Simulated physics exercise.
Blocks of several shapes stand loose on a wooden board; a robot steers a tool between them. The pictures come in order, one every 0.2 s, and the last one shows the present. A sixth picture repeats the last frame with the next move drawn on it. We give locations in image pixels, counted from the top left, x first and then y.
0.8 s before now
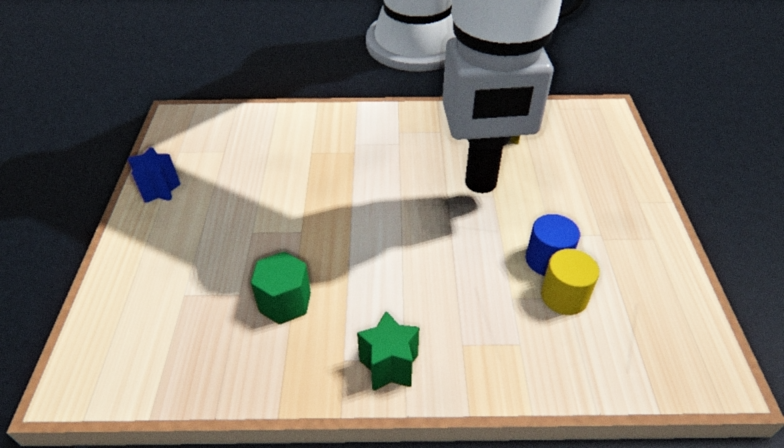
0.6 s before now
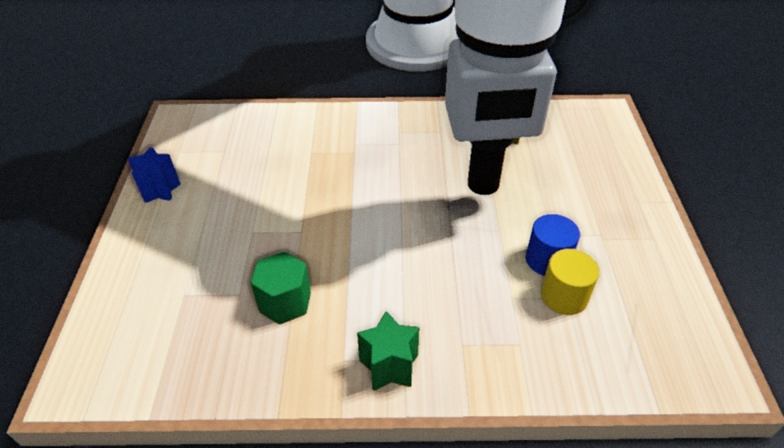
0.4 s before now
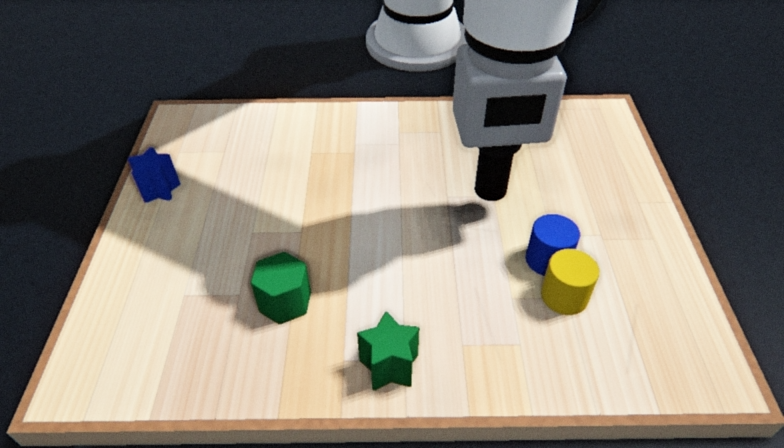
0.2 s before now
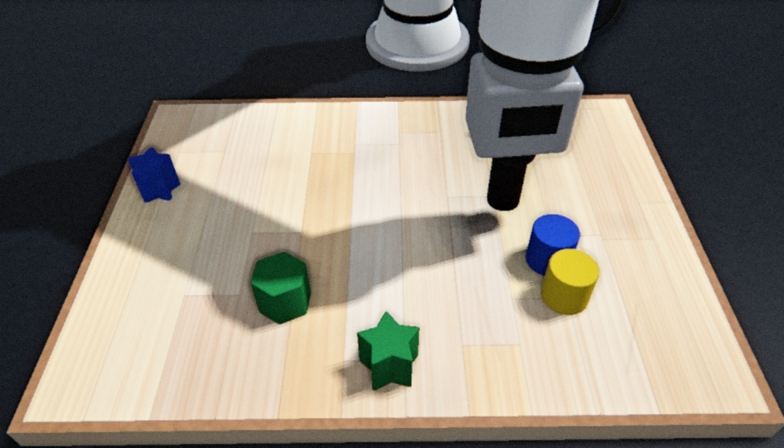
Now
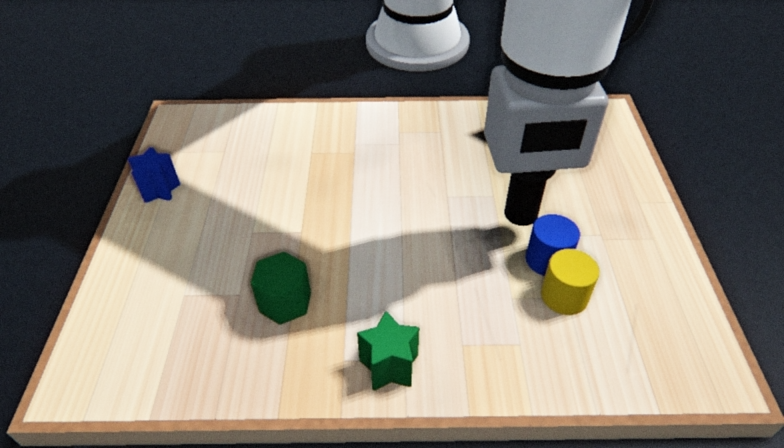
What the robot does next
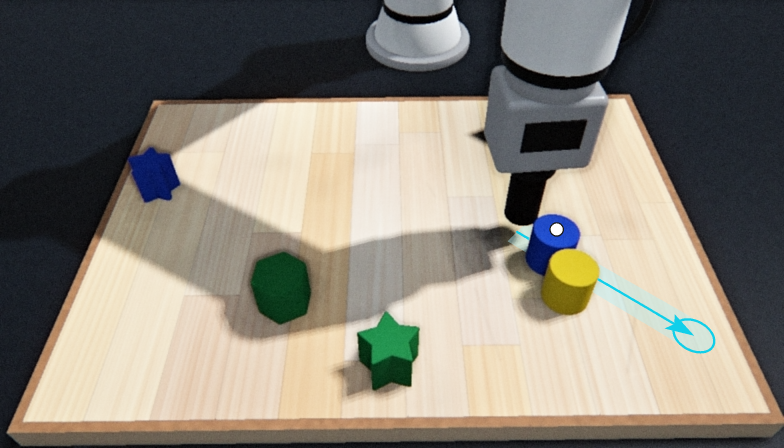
In the video, a robot arm holds a black tool over a wooden board of loose green, blue and yellow blocks, then moves it slowly right and toward the viewer, nearing the blue cylinder while the blocks stay still.
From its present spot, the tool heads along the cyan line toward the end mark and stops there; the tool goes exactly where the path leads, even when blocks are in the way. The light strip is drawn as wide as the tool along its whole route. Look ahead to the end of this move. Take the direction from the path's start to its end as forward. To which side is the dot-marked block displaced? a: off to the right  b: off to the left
Correct choice: A.
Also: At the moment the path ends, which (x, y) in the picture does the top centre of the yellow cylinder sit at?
At (606, 314).
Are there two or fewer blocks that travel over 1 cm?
Yes, I think so.
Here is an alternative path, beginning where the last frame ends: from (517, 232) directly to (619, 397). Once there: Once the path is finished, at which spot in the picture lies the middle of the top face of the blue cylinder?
At roughly (607, 262).
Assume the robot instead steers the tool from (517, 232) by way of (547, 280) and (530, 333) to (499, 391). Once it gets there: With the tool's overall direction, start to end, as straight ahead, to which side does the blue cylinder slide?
Facing from start to end, it will go to the left.
The line goes from (517, 232) to (694, 335); the dot is on the blue cylinder.
The first path, step by step. One third of the way, tool (576, 246); blue cylinder (608, 263); yellow cylinder (598, 300).
Two thirds of the way, tool (638, 281); blue cylinder (658, 305); yellow cylinder (606, 314).
At the end, tool (705, 319); blue cylinder (683, 331); yellow cylinder (606, 314).
